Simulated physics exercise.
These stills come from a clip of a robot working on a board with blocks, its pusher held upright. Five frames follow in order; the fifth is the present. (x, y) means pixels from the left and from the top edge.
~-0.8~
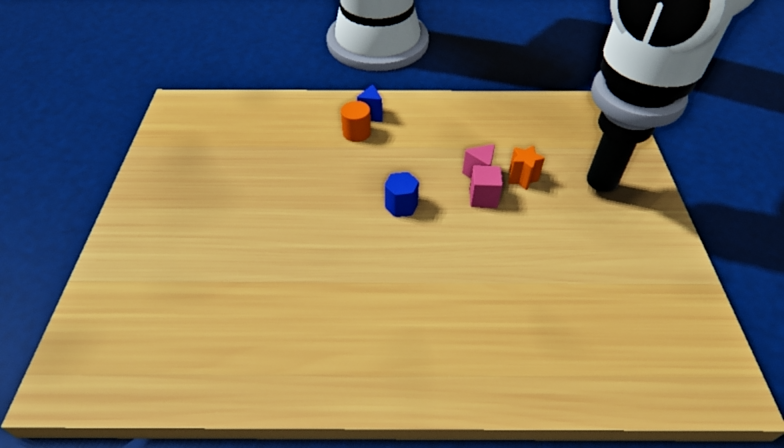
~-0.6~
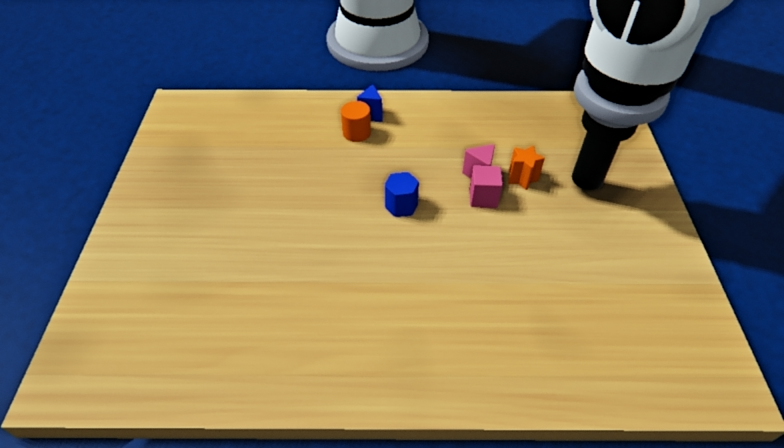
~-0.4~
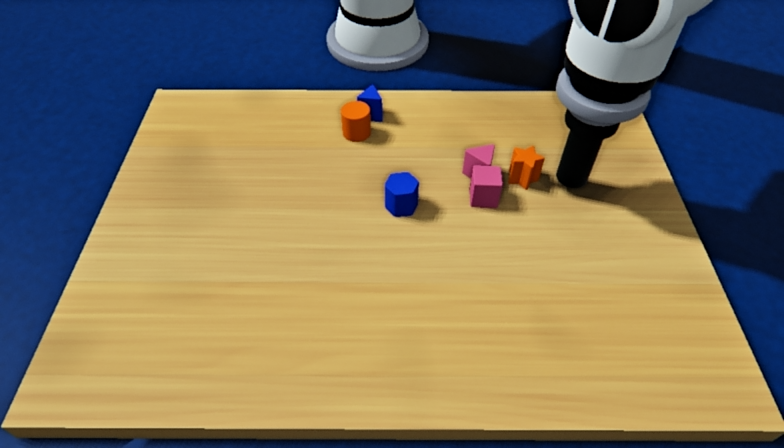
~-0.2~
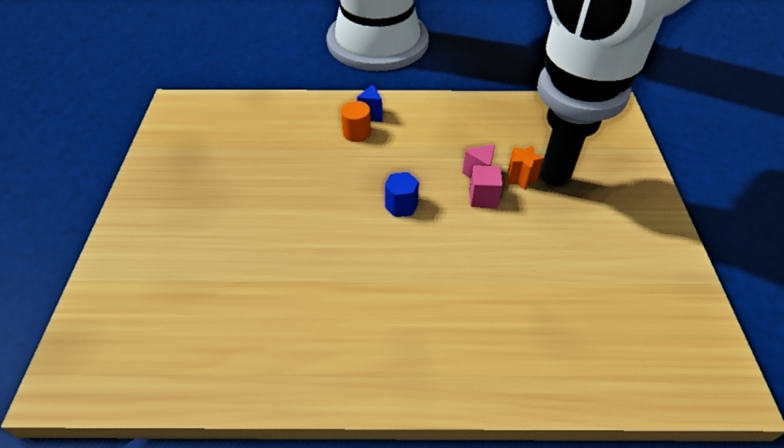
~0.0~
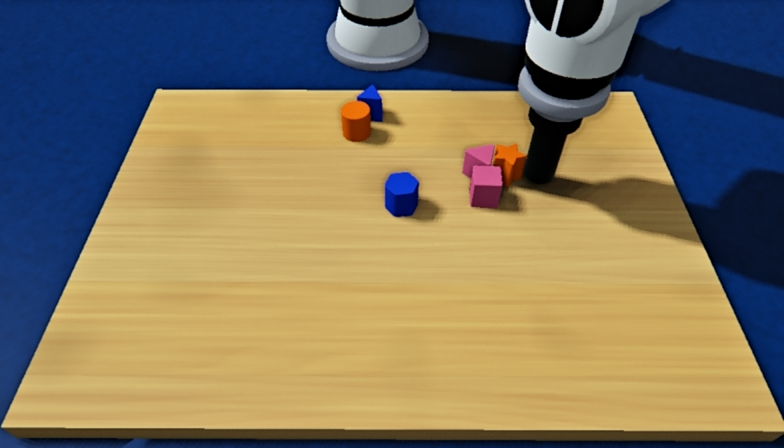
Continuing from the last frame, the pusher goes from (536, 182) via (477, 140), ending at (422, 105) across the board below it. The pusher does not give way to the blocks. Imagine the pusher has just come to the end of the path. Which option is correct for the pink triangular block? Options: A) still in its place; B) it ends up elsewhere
Choice B: It ends up elsewhere.
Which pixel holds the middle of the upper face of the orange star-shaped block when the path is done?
My best guess is (471, 134).
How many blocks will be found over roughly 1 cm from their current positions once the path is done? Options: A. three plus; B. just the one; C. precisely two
The correct letter is C.
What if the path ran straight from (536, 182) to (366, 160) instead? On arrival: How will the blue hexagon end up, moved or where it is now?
Same place.
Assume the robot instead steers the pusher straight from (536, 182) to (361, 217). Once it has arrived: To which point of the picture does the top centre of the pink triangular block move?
Somewhere near (446, 139).
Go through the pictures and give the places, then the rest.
The first frame shows pusher's lower end at (602, 182); pink triangular block at (483, 152); pink square at (488, 175); orange star-shaped block at (528, 155).
The second frame shows pusher at (587, 181); blocks still.
The third frame shows pusher at (571, 179); blocks still.
The fourth frame shows pusher at (555, 177); blocks still.
The fifth frame shows pusher at (538, 175); pink triangular block at (483, 152); pink square at (488, 175); orange star-shaped block at (510, 153).
What follows on the original path. One third of the way, pusher at (497, 146); pink triangular block at (467, 154), turned 55° anticlockwise; orange star-shaped block at (477, 137), turned 75° anticlockwise.
Two thirds of the way, pusher at (459, 120); pink triangular block at (467, 154), turned 55° anticlockwise; orange star-shaped block at (471, 134), turned 100° anticlockwise.
At the end, pusher at (423, 98); pink triangular block at (467, 154), turned 55° anticlockwise; pink square still; orange star-shaped block at (471, 134), turned 100° anticlockwise.
